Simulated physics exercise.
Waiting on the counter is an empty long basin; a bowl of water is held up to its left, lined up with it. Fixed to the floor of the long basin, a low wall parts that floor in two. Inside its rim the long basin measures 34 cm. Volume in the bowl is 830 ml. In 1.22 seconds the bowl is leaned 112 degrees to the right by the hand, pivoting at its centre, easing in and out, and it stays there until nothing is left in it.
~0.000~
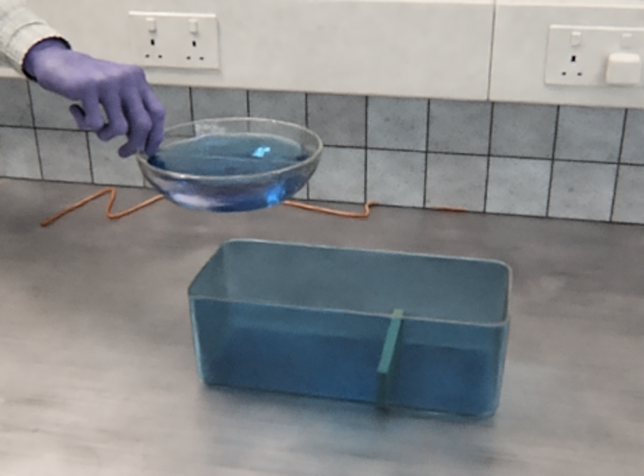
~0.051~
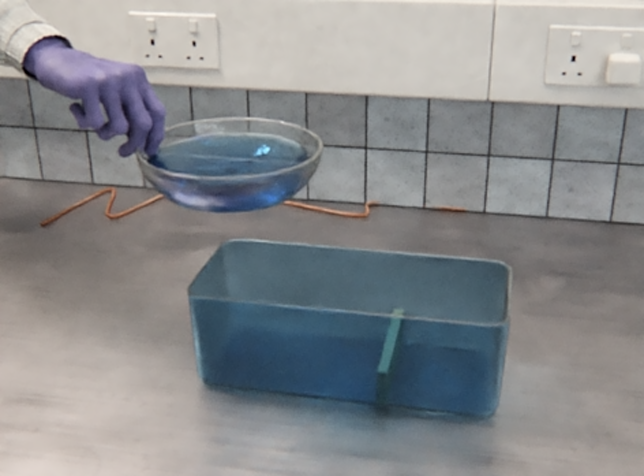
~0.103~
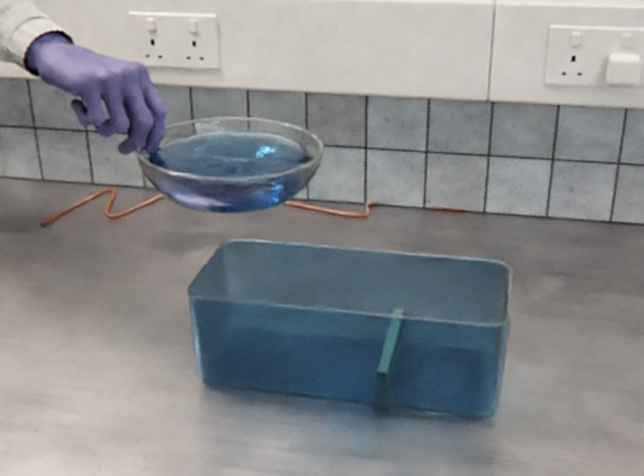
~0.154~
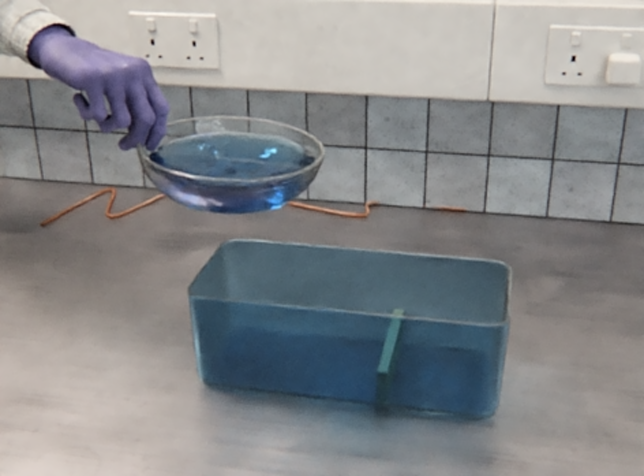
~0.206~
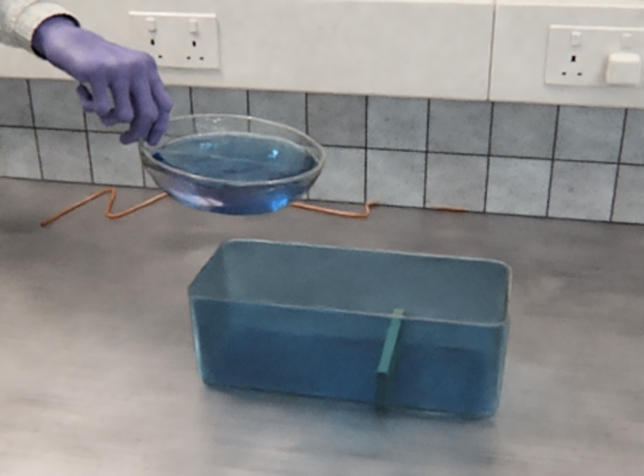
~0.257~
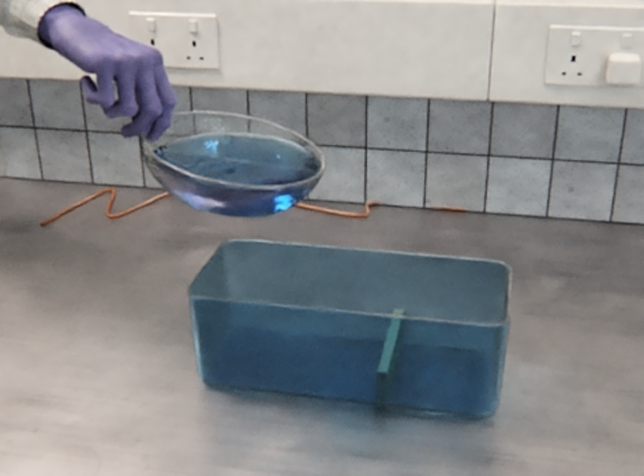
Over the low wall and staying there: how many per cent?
17 out of 100.
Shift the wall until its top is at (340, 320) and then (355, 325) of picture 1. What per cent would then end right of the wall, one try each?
It comes to 70 per cent, and then 60 per cent.
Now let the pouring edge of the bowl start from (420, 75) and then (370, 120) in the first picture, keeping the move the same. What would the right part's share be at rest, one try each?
It comes to 60 per cent, and then 65 per cent.
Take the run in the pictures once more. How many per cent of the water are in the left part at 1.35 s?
78 %.
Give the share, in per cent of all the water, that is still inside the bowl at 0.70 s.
Fraction remaining: Approx. 18 per cent.
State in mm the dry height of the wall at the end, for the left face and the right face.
Left 18 mm, right 32 mm.
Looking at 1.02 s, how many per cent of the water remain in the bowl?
0 per cent or so.
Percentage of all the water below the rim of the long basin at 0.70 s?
About 50%.
Then, 0.70 s in, the tilt is 68° and 17 per cent is still to pour, 39 is left of the wall and 11 right of it.
Then, 1.02 s in, the tilt is 105° and 0 per cent is still to pour, 78 is left of the wall and 17 right of it.
Then, 1.35 s in, the tilt is 112° and 0 per cent is still to pour, 78 is left of the wall and 17 right of it.
Then, 1.72 s in, the tilt is 112° and 0 per cent is still to pour, 78 is left of the wall and 17 right of it.
Finally, 78 per cent lies left of the wall, 17 right of it and 5 outside.
